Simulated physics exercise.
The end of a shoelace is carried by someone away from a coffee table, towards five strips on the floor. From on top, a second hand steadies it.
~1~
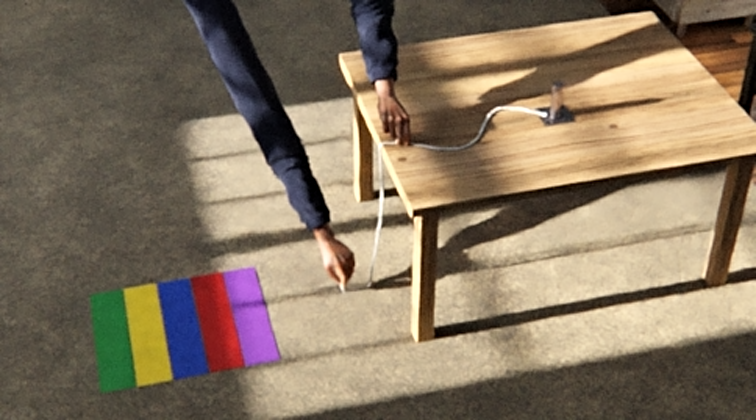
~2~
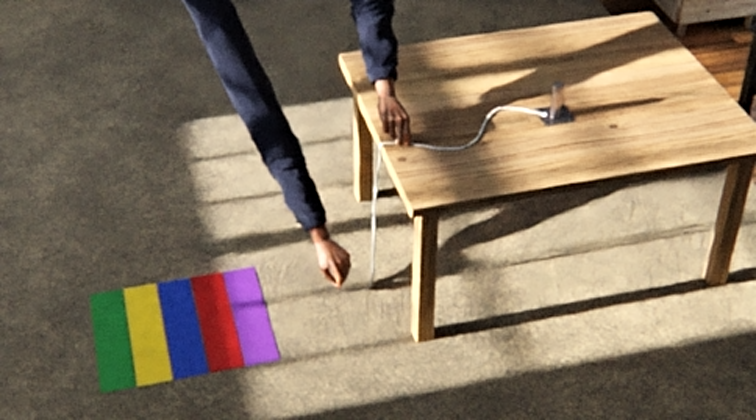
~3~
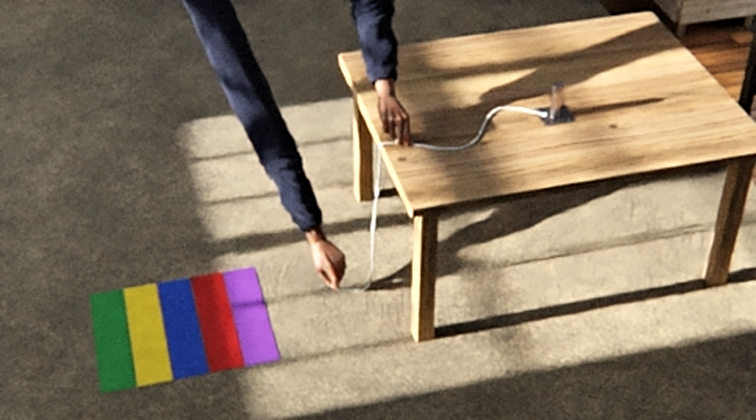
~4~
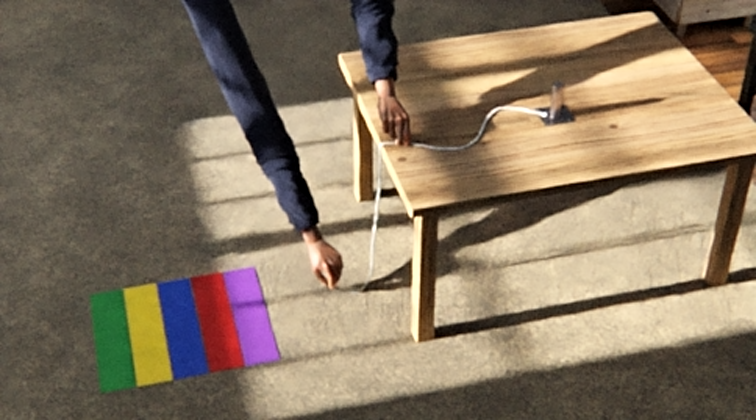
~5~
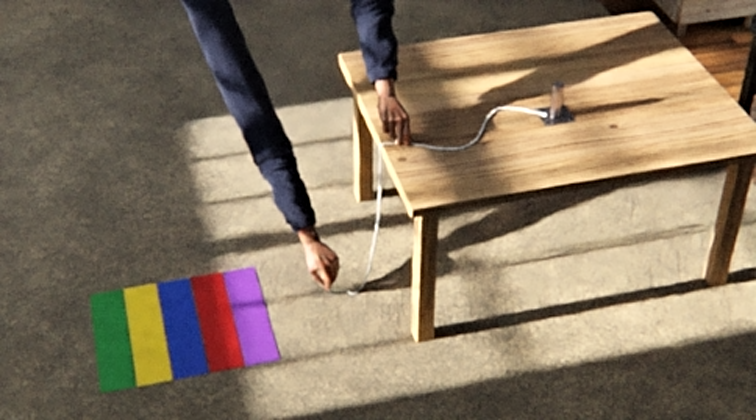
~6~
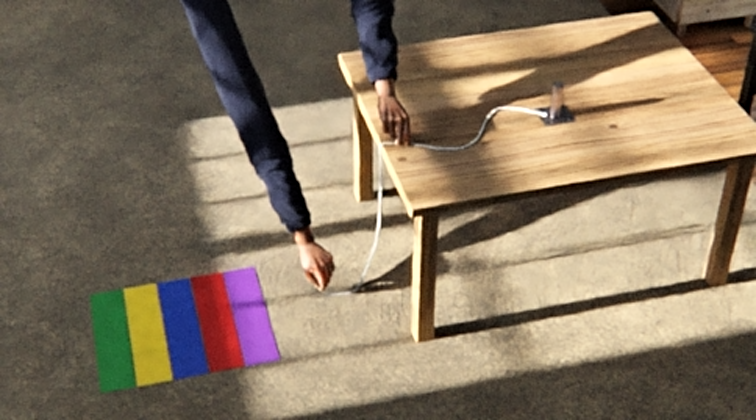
On a sunlit floor beside a wooden coffee table, one hand rests at the table's edge over a white shoelace while the other draws its hanging end slightly left, toward five coloured strips, the purple one nearest.
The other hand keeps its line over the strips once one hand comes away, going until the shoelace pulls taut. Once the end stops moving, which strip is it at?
It is at the blue strip.
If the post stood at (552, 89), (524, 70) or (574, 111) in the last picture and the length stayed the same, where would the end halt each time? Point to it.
Approximate places, in that order: (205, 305), (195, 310), (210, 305).
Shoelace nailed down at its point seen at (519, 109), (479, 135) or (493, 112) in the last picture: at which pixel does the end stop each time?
(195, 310); (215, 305); (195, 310).
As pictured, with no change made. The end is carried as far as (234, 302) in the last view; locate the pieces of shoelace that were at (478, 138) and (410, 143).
You'll find them at about (446, 134) and about (380, 157).
Early on, end near (234, 302); over purple.
Midway, end near (202, 308); over red.
At the end of the slack, end near (182, 311); over blue. Over blue.
